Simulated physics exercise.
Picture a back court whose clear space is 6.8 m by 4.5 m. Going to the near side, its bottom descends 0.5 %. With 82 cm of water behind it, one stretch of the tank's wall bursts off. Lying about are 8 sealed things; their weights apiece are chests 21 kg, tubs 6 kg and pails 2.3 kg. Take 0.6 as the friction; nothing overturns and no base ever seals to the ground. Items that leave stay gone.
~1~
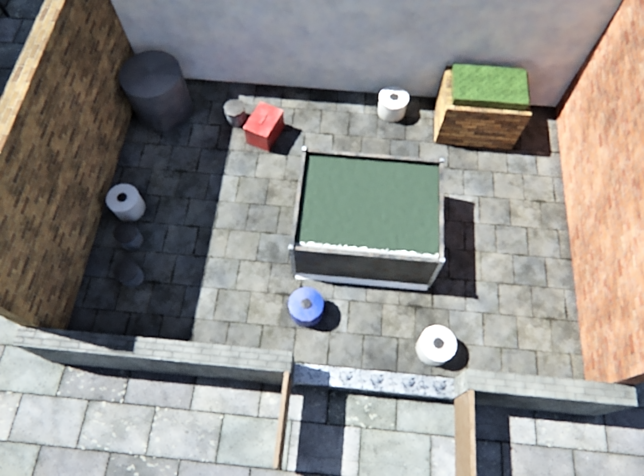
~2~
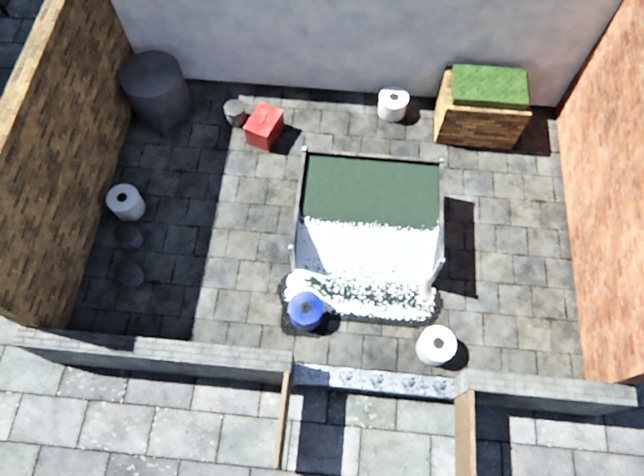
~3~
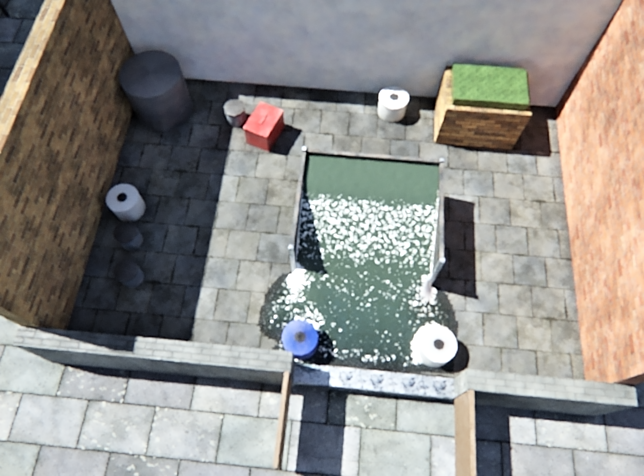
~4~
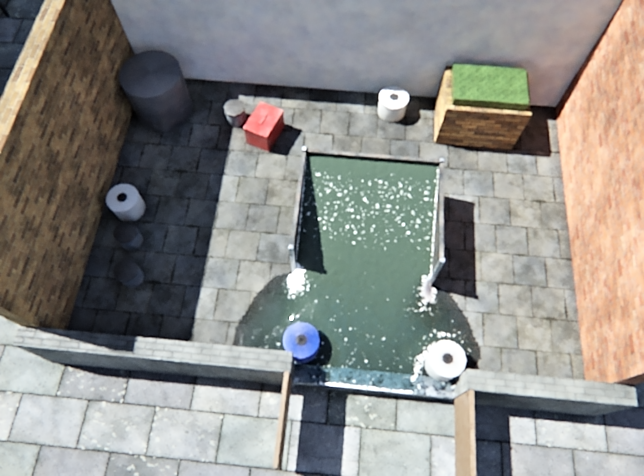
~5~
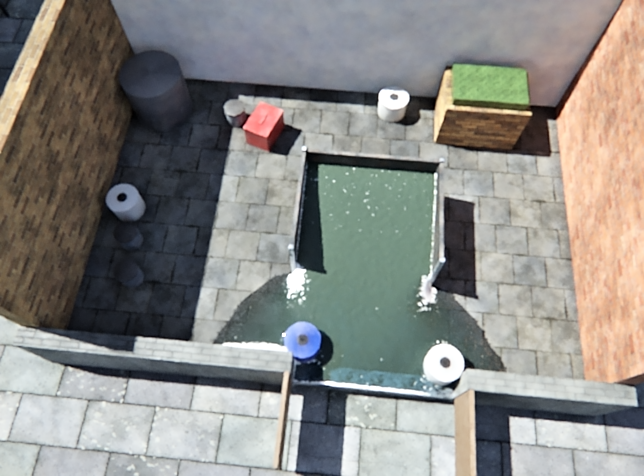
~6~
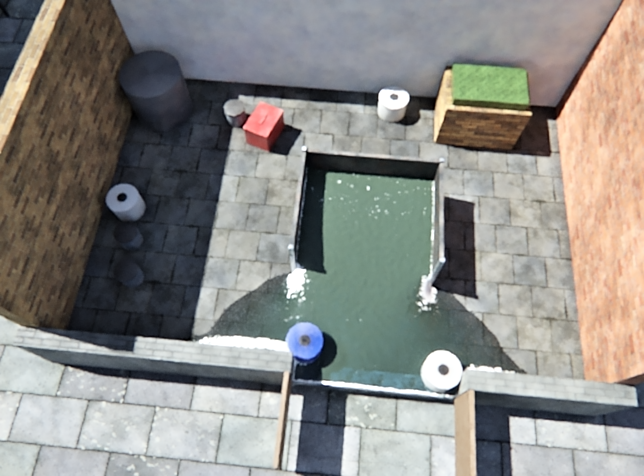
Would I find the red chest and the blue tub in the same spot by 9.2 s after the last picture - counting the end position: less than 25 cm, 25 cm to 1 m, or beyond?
Result: The red chest is hardly disturbed; the blue tub is taken well away.
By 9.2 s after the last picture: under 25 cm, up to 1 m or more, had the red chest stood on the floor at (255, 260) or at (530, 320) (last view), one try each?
At the first spot it keeps its position; at the second it keeps its position.
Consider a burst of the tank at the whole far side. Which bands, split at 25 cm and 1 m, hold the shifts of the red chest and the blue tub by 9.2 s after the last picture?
The red chest is swept a long way; the blue tub is swept a long way.
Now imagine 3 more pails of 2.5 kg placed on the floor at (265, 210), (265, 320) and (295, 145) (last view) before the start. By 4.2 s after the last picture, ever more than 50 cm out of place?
Taking them in order: Not far enough, far enough and not far enough.
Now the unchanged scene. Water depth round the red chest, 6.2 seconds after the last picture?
I'd say around 2 cm.
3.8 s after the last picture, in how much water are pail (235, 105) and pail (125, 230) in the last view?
I'd estimate 1 cm for the first and 2 cm for the second.
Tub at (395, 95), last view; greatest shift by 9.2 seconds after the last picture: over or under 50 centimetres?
Its shift stays inside the threshold.
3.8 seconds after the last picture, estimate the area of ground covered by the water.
Some 21 m2 of it.
Then, 1.2 s after the last picture the red chest is near (263, 119), 0.0 m from its start, aground; the blue tub has gone out; 2 of 8 are out; 1 afloat.
Then, 3.8 s after the last picture the red chest is near (263, 119), 0.0 m from its start, aground; the blue tub has gone out; 2 of 8 are out; 1 afloat.
Then, 6.2 s after the last picture the red chest is near (263, 119), 0.0 m from its start, aground; the blue tub has gone out; 2 of 8 are out; 4 afloat.
Then, 9.2 s after the last picture the red chest is near (263, 119), 0.0 m from its start, aground; the blue tub has gone out; 2 of 8 are out; 1 afloat.
